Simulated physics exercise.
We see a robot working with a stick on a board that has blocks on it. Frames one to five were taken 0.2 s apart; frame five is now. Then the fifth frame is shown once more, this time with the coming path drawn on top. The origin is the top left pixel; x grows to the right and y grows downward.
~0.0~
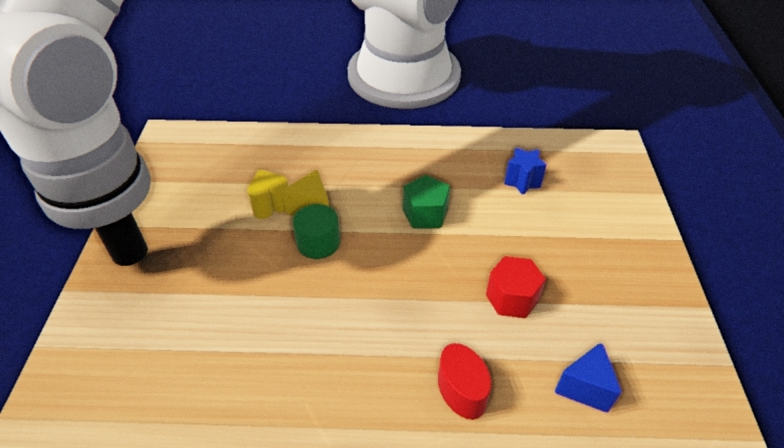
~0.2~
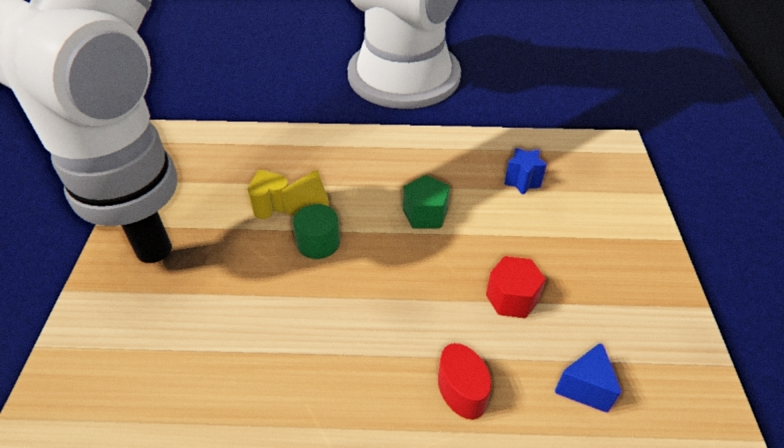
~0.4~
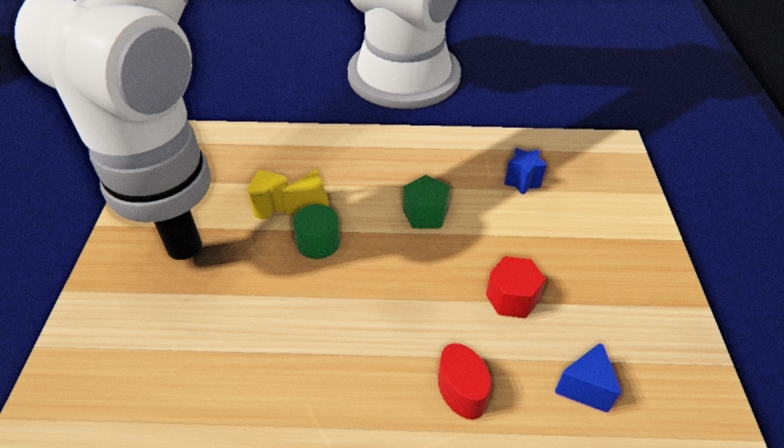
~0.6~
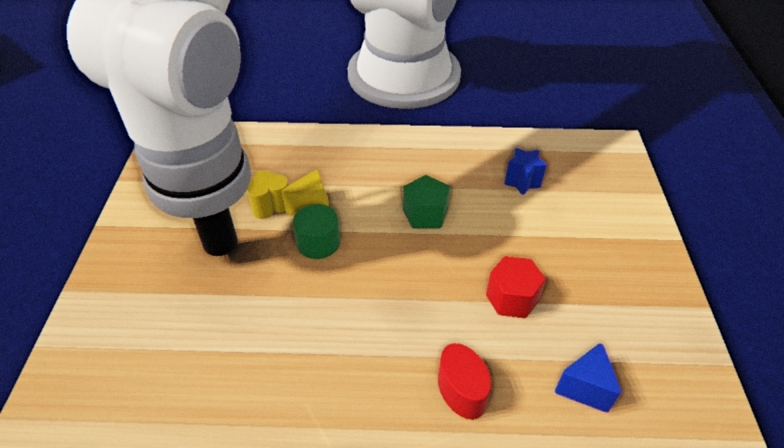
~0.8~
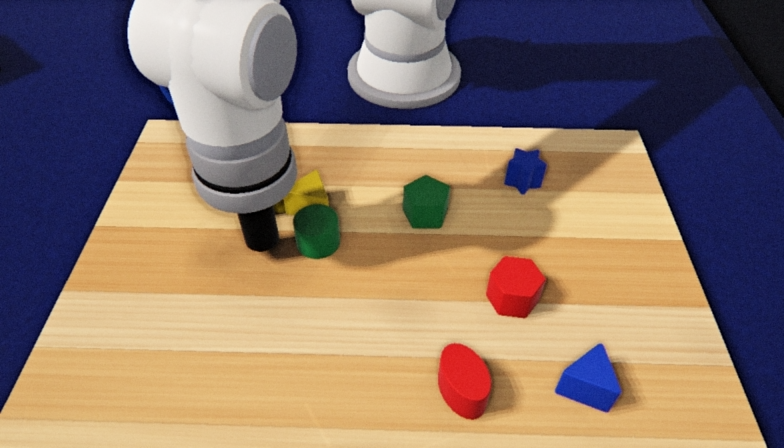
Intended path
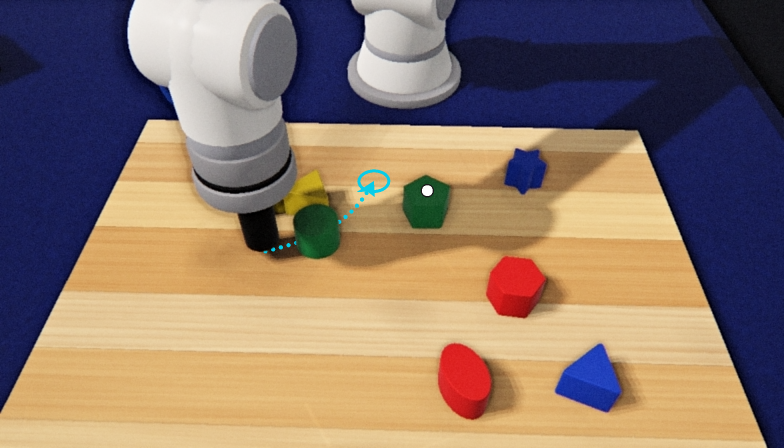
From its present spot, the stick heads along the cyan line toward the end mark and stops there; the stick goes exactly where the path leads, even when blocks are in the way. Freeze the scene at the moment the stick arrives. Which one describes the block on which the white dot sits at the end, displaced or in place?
That block will keep its spot.
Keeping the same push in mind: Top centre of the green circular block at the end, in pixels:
I predict (378, 207).
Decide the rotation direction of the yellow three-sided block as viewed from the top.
It goes anticlockwise.
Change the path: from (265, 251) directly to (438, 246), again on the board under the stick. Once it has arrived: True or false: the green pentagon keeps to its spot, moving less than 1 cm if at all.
That statement is not accurate.
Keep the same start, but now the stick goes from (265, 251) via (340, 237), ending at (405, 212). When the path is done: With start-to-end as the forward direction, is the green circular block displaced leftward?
I believe not.
Path on the board, from (265, 251) over (314, 236) and (352, 211) to (374, 181); the dot is on the green pentagon.
On the path given first. One third of the way, stick (313, 224); green circular block (351, 213).
Two thirds of the way, stick (352, 198); yellow three-sided block (318, 181), turned 55° anticlockwise; green circular block (378, 207).
At the end, stick (374, 169); yellow three-sided block (318, 180), turned 60° anticlockwise; green circular block (378, 207); green pentagon in place.
